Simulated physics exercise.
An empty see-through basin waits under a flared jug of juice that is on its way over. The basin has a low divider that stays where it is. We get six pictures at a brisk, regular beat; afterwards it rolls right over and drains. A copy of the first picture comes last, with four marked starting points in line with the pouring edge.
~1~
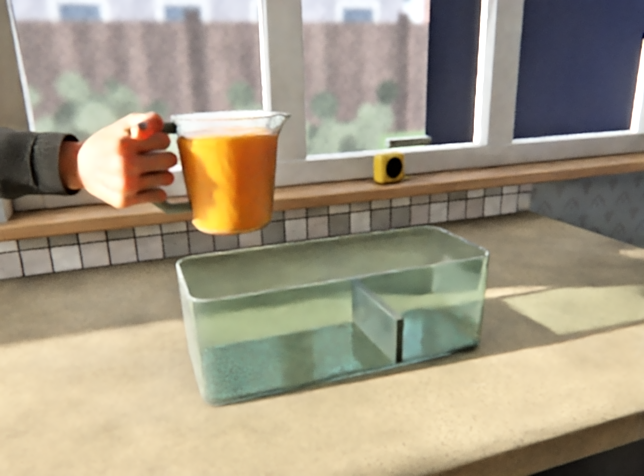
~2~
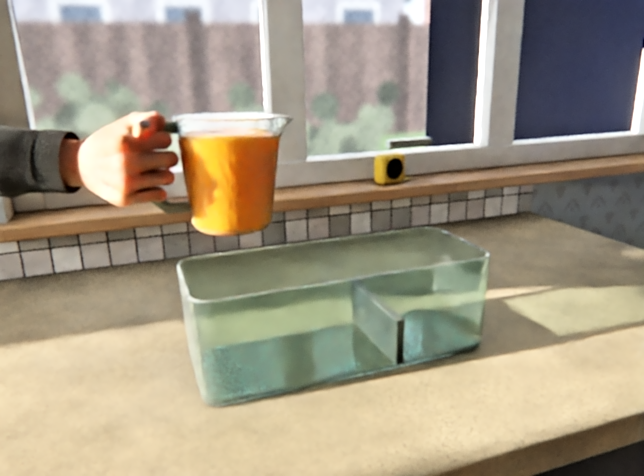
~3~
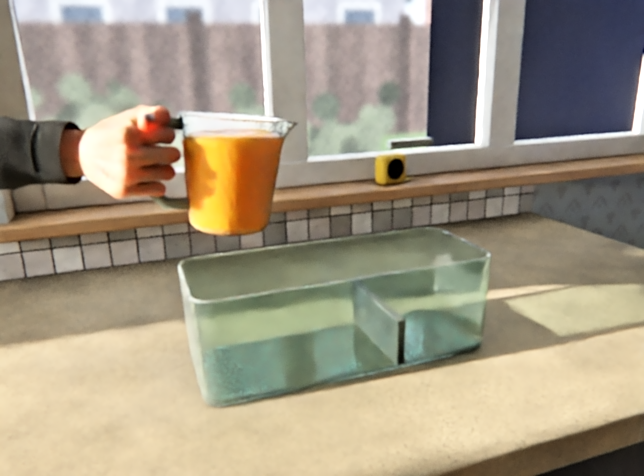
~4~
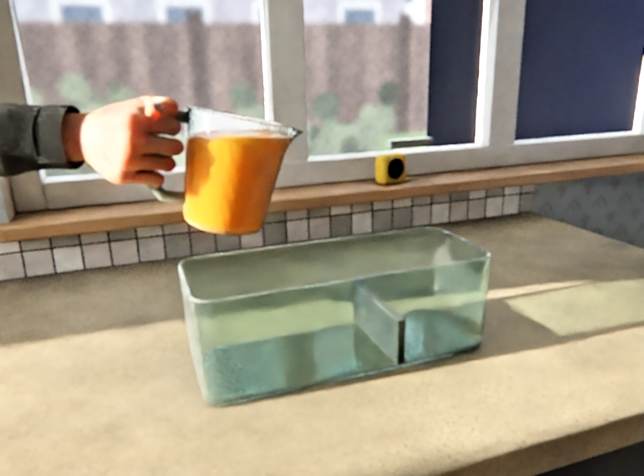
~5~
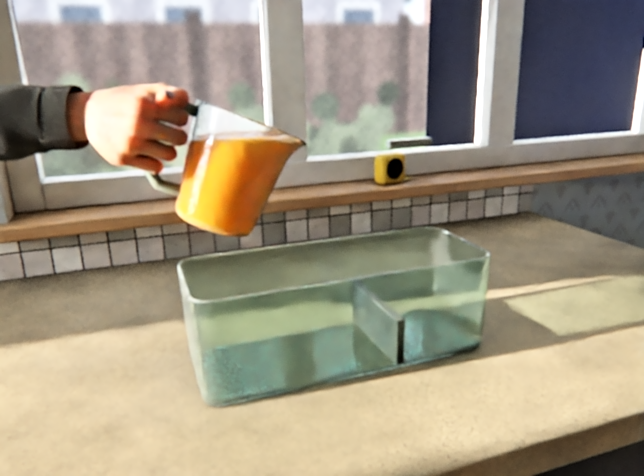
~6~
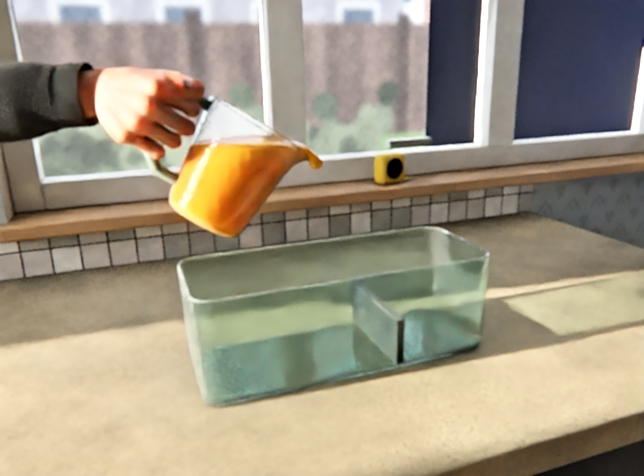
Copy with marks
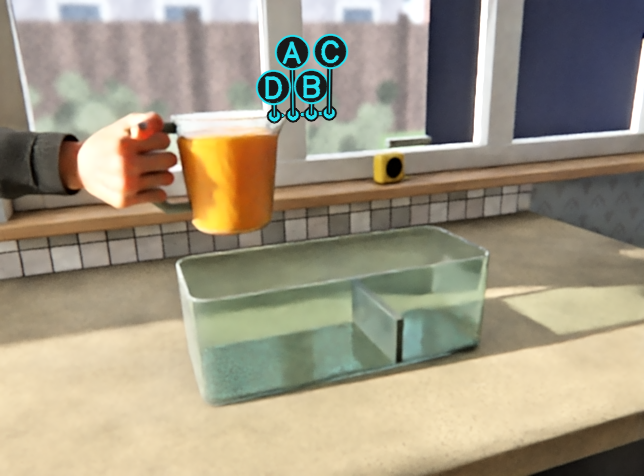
Hand tilting a clear jug of orange juice rightward above a divided glass basin on a counter, juice just passing the lip.
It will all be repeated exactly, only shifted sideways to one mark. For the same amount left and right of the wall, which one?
I would pick dot C.
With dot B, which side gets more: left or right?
The left side.
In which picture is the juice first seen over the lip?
In picture 6.
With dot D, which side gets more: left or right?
More ends on the left.
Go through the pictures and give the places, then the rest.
Upright, lip at (289, 115); basin from (201, 403) to (477, 343); top of the wall at (375, 297); nothing has left yet, in the first frame.
Upright, lip at (291, 117); nothing has left yet, in the second frame.
Tipped about 6°, lip at (295, 123); nothing has left yet, in the third frame.
Tipped about 13°, lip at (300, 131); nothing has left yet, in the fourth frame.
Tipped about 23°, lip at (304, 143); nothing has left yet, in the fifth frame.
Tipped about 34°, lip at (307, 158); juice is over the lip, down to (315, 166), in the sixth frame.
On the marked copy, A at (293, 114); B at (311, 114); C at (329, 113); D at (274, 115).
If A is chosen, about 95 % ends left of the wall and 4 % right of it.
If B is chosen, about 78 % ends left of the wall and 21 % right of it.
If C is chosen, about 52 % ends left of the wall and 47 % right of it.
If D is chosen, about 97 % ends left of the wall and 2 % right of it.
